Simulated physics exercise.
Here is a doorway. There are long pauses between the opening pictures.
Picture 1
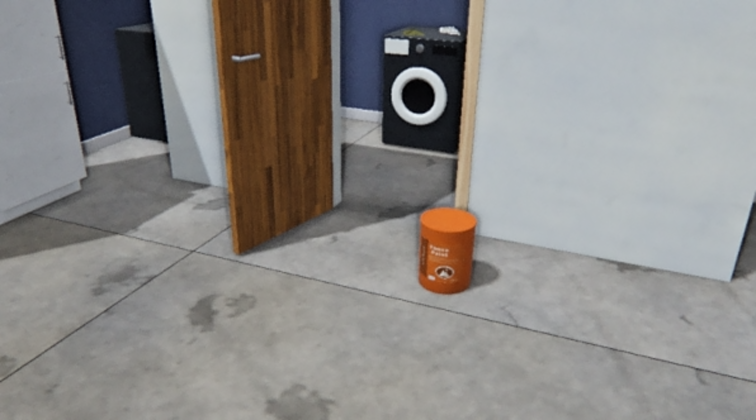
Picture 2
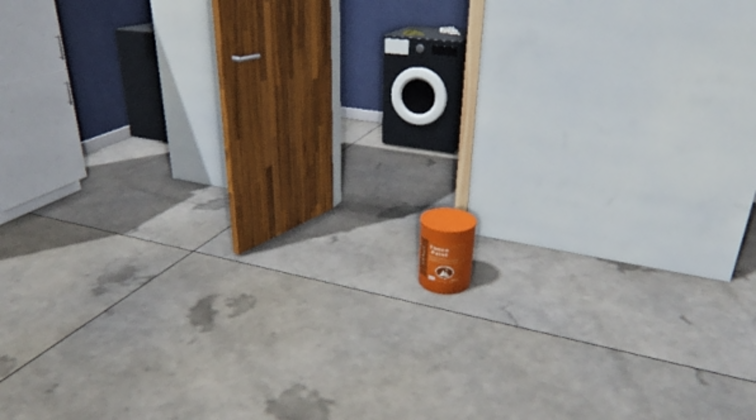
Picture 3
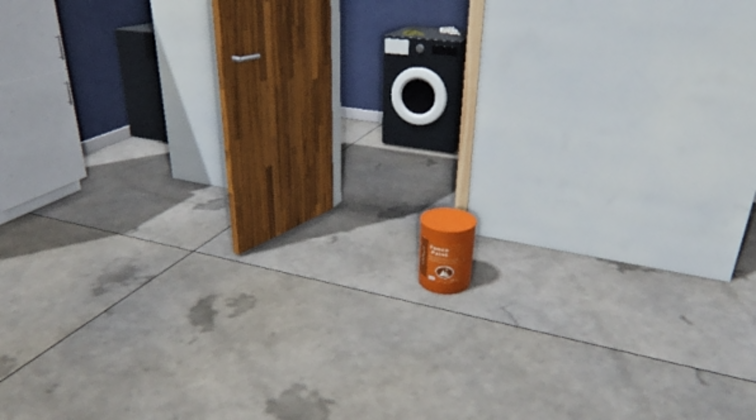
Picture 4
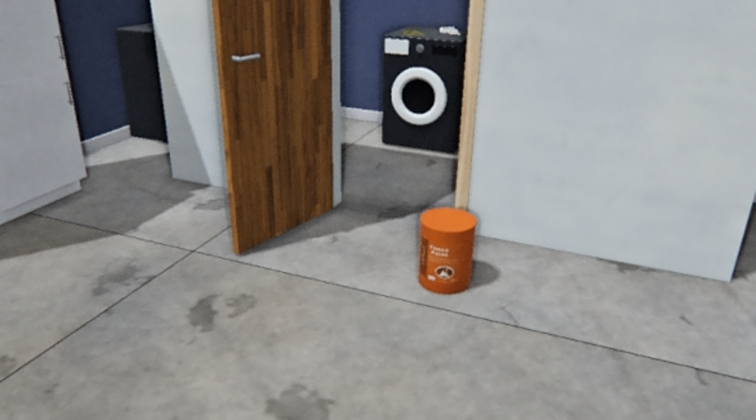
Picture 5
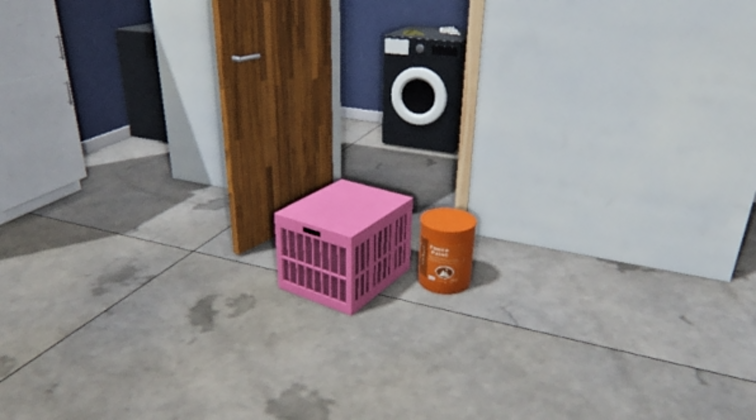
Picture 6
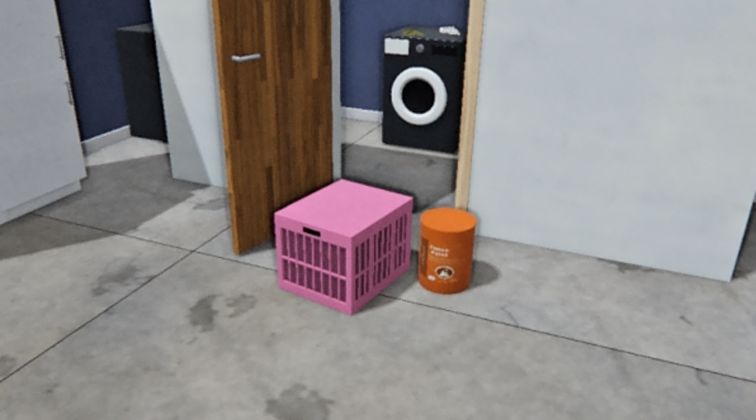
A pink slatted box, absent at first, appears on the grey concrete floor of a room seen from slightly above, looking toward a doorway. A brown wooden door stands wide open at left, with an orange pail by the right side of the doorway and a black-and-white washing machine beyond. The box then sits still between door and pail, its arrival unseen, while everything else and the camera stay motionless.
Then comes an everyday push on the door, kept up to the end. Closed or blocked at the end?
In the end the door is blocked.
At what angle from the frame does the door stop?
About 75°.
Then, 0.50 s past the last view, open by 94°.
Then, 0.80 s past the last view, open by 82°.
Finally, open by 75°; both still in place. Final places as the last picture's camera would see them, pink chest near (346, 243).
